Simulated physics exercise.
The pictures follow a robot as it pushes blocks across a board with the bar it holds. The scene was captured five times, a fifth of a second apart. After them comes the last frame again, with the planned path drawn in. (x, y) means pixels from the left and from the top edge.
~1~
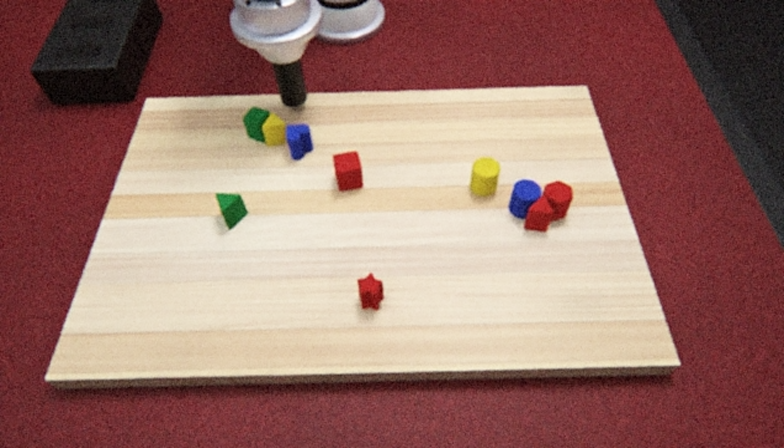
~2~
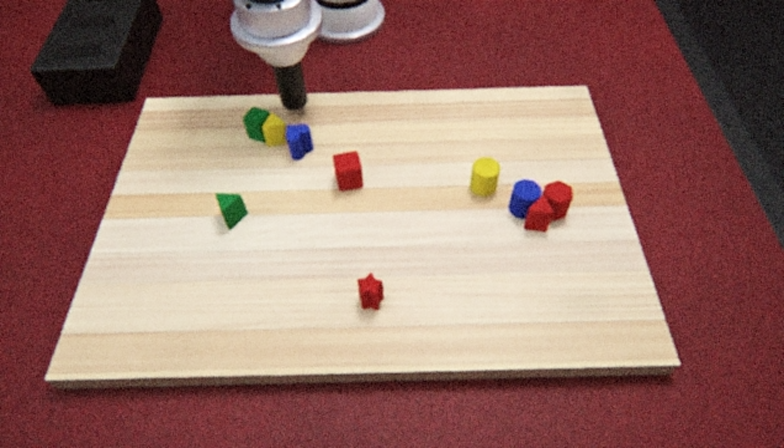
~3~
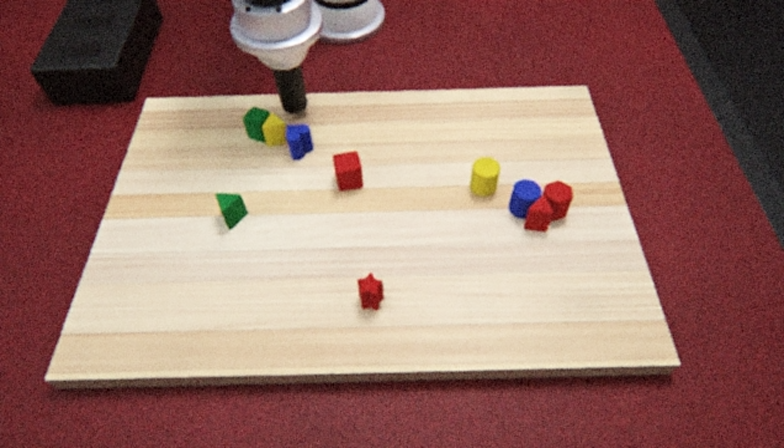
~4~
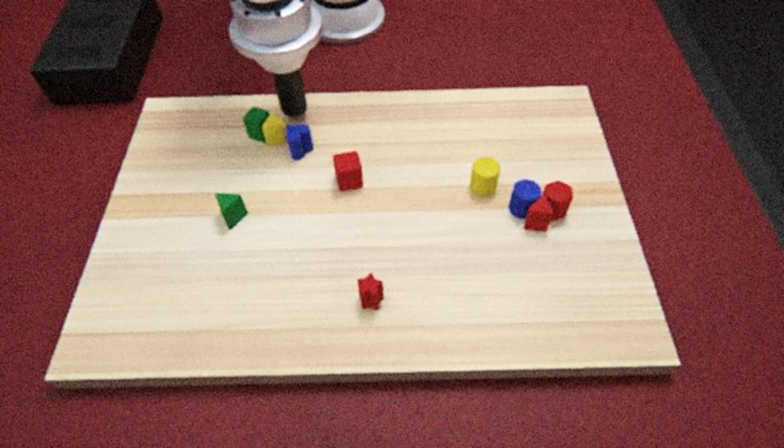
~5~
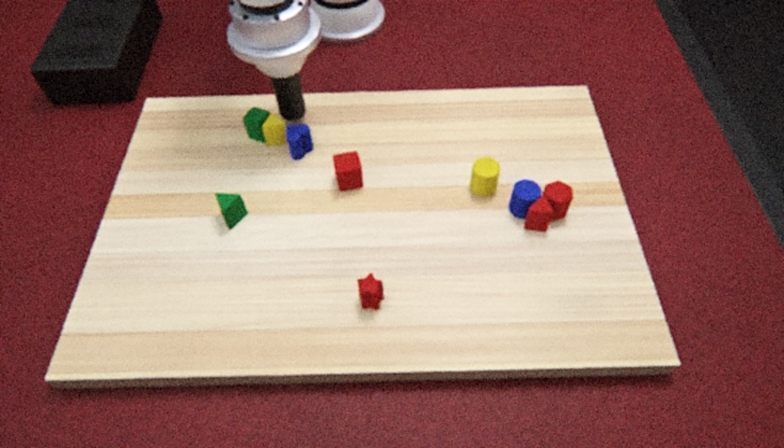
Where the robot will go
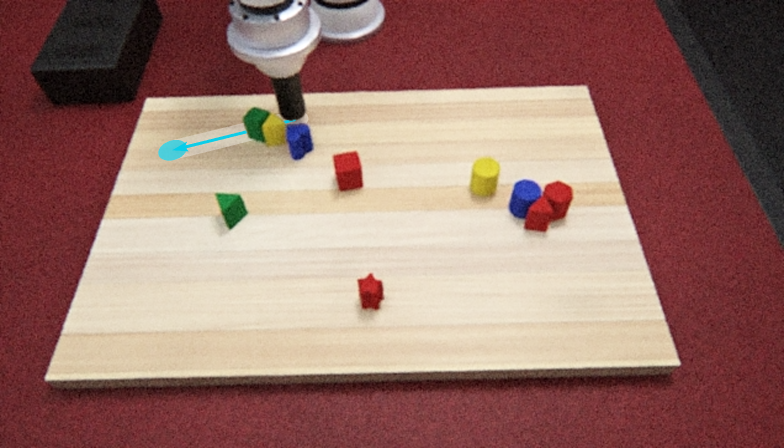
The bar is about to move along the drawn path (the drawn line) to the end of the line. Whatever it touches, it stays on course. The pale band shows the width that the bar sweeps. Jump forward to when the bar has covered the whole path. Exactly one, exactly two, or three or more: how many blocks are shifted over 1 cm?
Total: One.
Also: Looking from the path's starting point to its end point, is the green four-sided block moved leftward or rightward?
Shifts left.
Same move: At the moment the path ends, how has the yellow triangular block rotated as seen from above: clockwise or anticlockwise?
Turns anticlockwise.
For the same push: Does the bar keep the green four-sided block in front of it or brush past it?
It slips out to the side or back.
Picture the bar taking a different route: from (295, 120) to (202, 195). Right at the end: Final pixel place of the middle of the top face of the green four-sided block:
About (229, 123).
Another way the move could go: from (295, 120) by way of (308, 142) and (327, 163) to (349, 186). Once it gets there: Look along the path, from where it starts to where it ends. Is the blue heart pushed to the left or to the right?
Off to the right side.
Path on the board, in a line from (295, 120) to (173, 150).
The first path, step by step. One third of the way, bar (253, 122); green four-sided block (232, 125); yellow triangular block (269, 122), turned 40° anticlockwise.
Two thirds of the way, bar (211, 132); green four-sided block (216, 135), turned 40° anticlockwise; yellow triangular block (269, 122), turned 40° anticlockwise.
At the end, bar (169, 142); green four-sided block (216, 135), turned 40° anticlockwise; yellow triangular block (269, 122), turned 40° anticlockwise; blue heart in place.
